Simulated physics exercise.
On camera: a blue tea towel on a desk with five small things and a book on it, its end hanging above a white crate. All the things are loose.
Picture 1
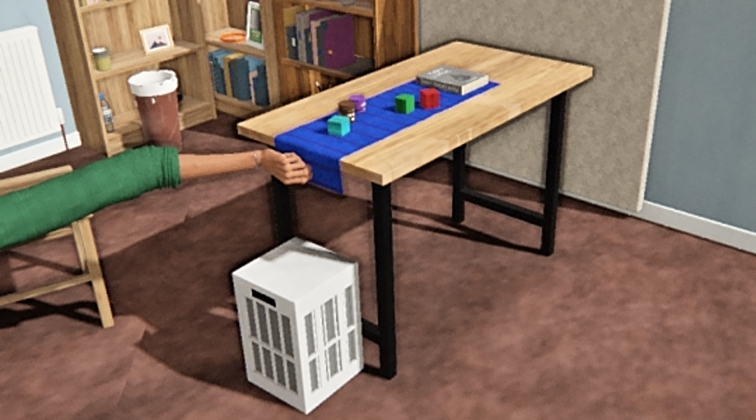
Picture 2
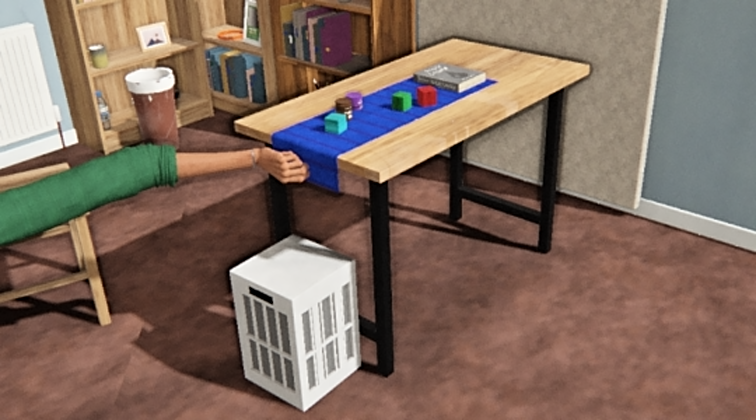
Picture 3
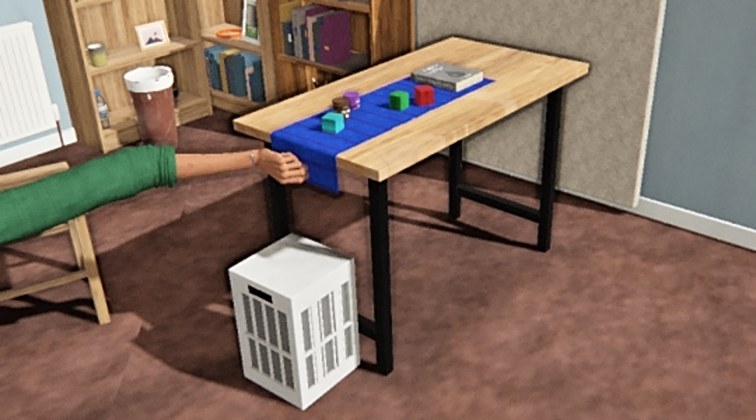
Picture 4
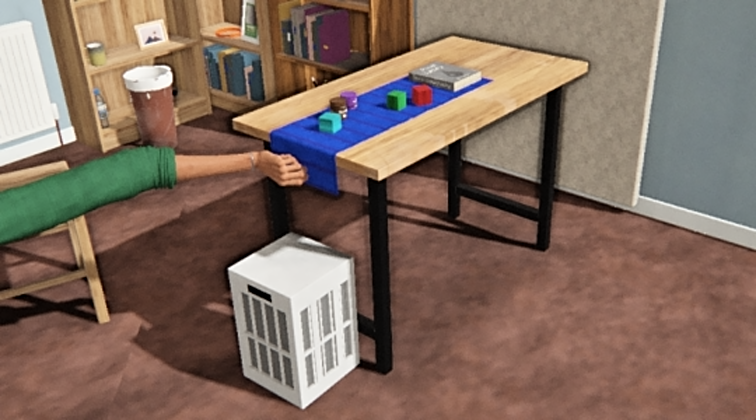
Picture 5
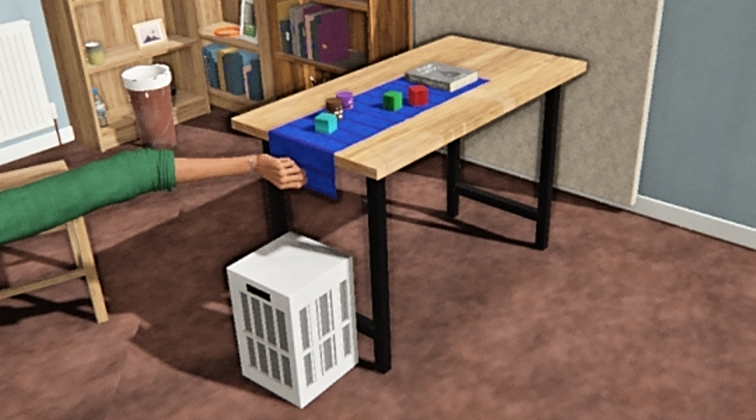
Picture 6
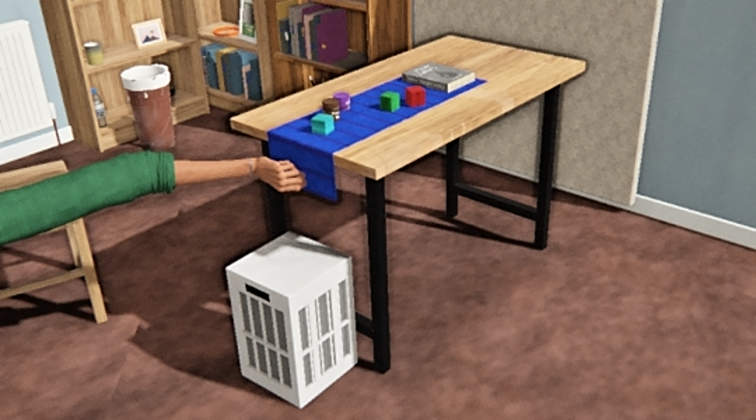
To begin with, a hand in a green sleeve grips the end of a blue cloth on a wooden desk, above a white crate. The hand then draws the cloth slightly toward the edge, and the small cubes, pots and book on it shift slightly left with it.
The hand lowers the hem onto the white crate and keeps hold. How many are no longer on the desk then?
The count of fallen things is two.
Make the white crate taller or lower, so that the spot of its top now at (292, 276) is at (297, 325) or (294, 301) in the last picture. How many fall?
The count: 4 and 3.
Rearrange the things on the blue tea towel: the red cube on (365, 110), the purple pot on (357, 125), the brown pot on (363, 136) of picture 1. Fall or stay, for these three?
The red cube does not fall; the purple pot drops off; the brown pot comes down.
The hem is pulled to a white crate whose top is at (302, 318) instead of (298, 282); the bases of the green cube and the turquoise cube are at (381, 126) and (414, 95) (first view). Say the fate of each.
The green cube falls, the turquoise cube survives.
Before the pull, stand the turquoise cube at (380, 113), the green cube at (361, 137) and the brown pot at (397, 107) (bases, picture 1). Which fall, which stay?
The turquoise cube remains up; the green cube is carried off; the brown pot remains up.
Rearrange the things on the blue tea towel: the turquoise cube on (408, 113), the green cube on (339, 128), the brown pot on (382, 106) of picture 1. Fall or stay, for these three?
The turquoise cube holds on, the green cube drops off, the brown pot does not fall.
Early on, hem near (304, 210); all still up.
Midway, hem near (306, 242); turquoise cube gone.
Near the end, hem on the crate; turquoise cube and brown pot gone.
Finally, hem on the crate; turquoise cube and brown pot gone. It carries off two.
